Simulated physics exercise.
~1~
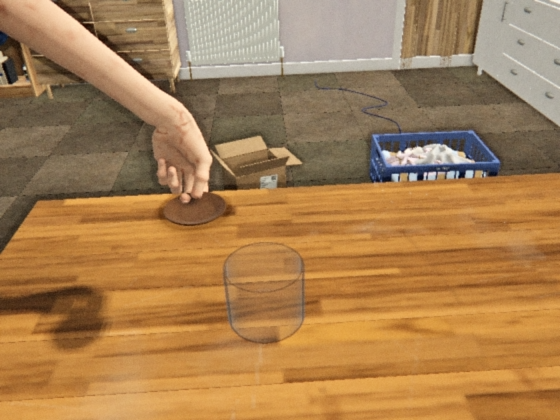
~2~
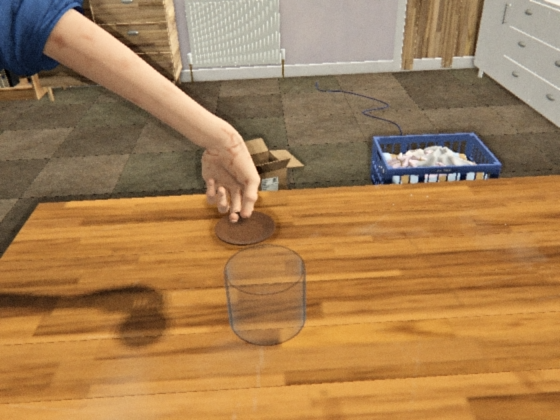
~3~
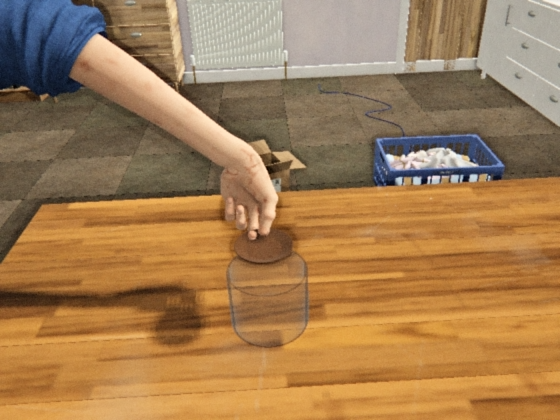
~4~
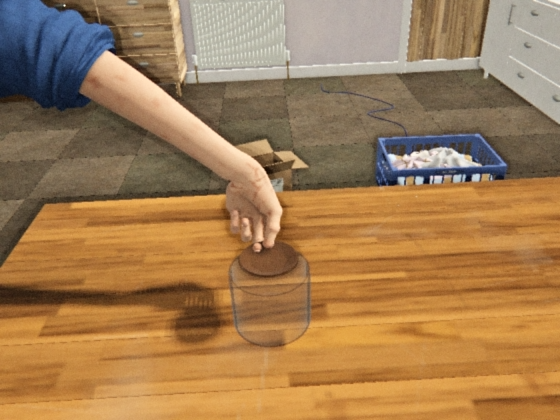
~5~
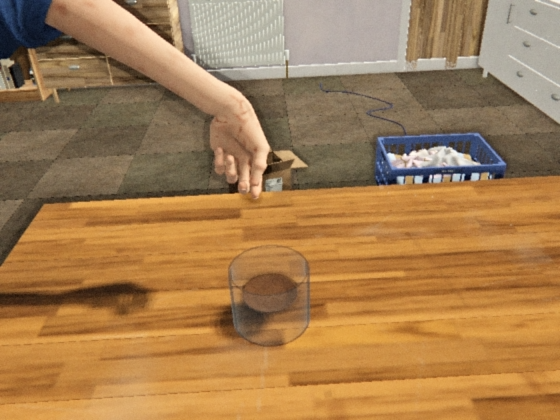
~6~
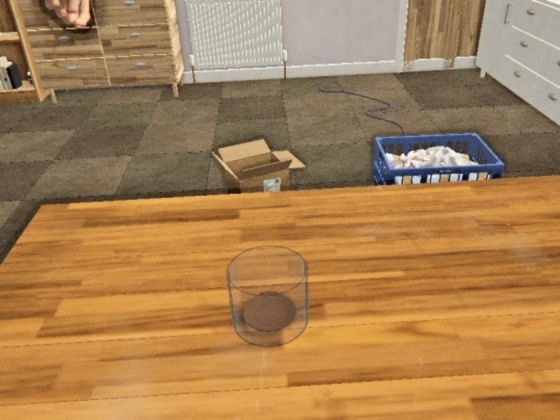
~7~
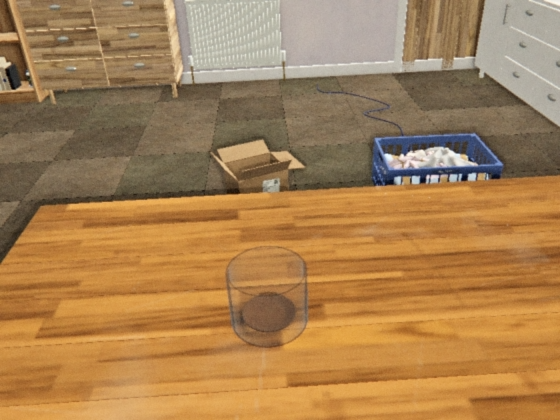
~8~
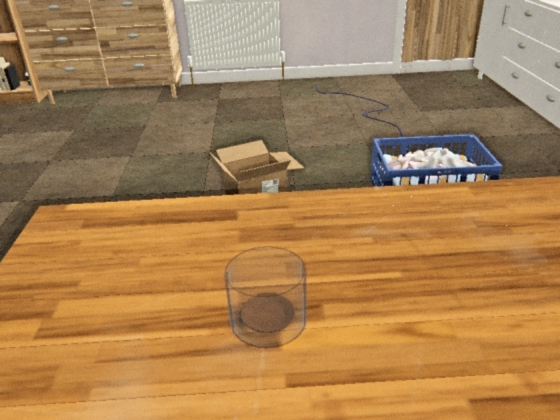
A hand lowering a brown saucer over a clear glass on a wooden table and letting go, the saucer dropping inside.
